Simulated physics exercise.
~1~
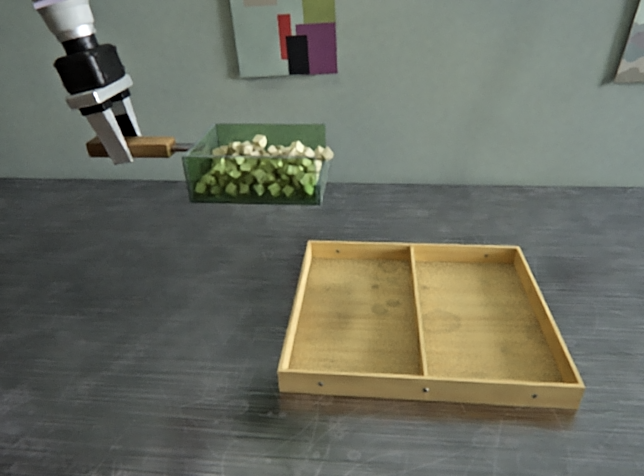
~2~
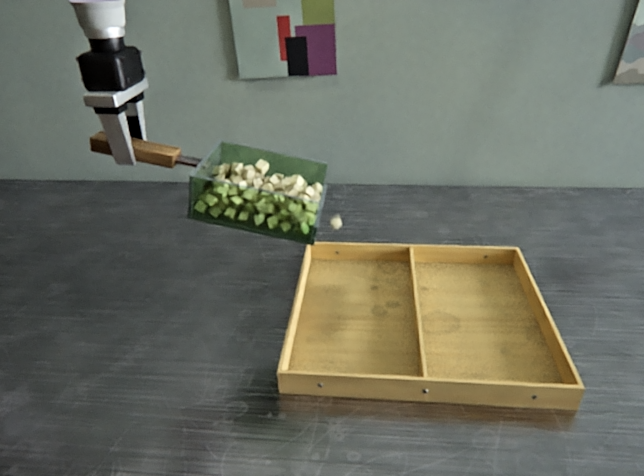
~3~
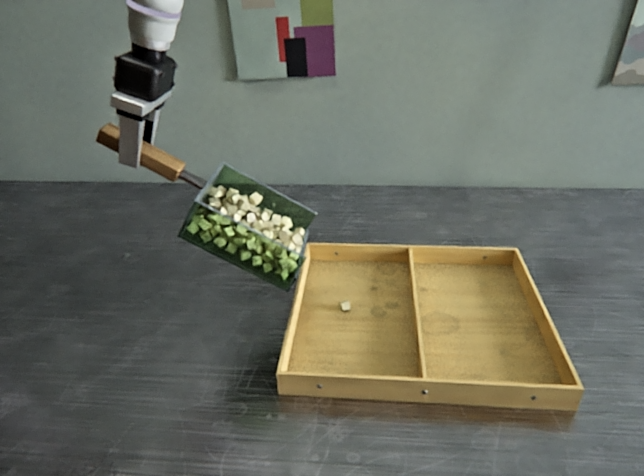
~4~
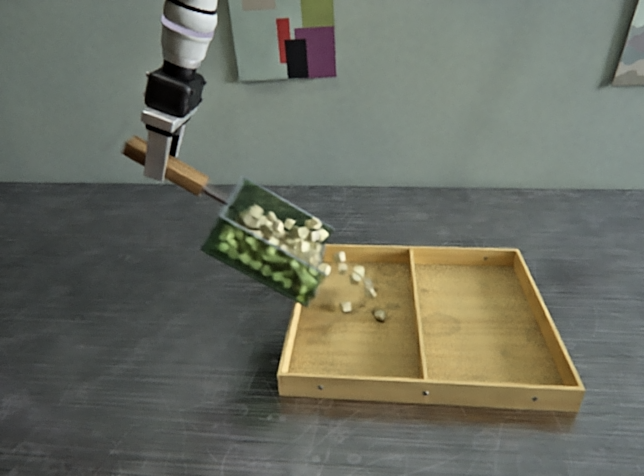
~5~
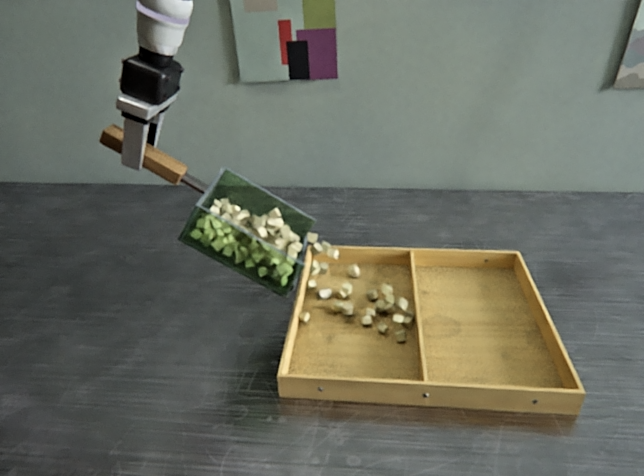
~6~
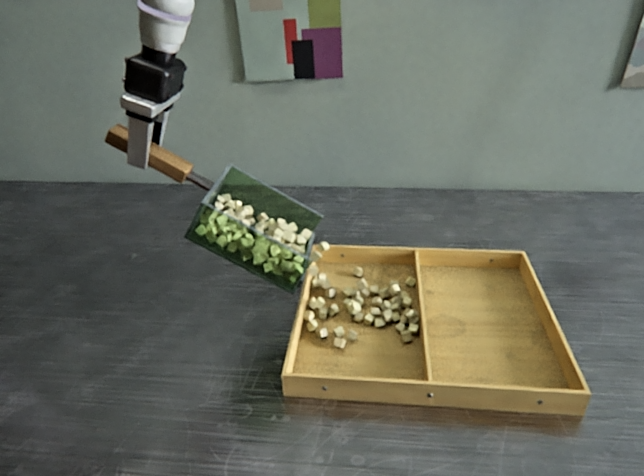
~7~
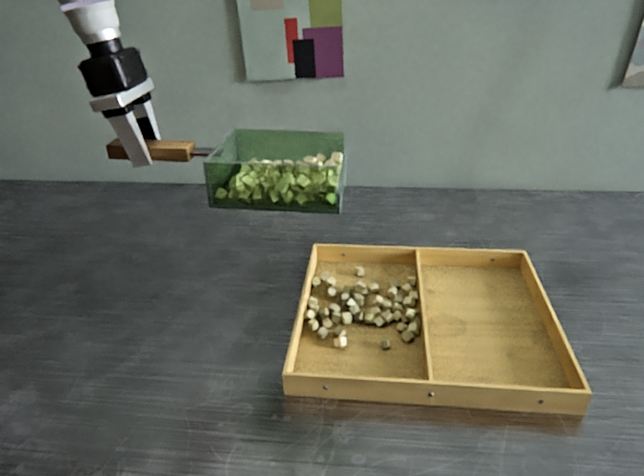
On a dark tabletop, a robot arm tips diced vegetables from a green box into a wooden tray's left half, then levels it.
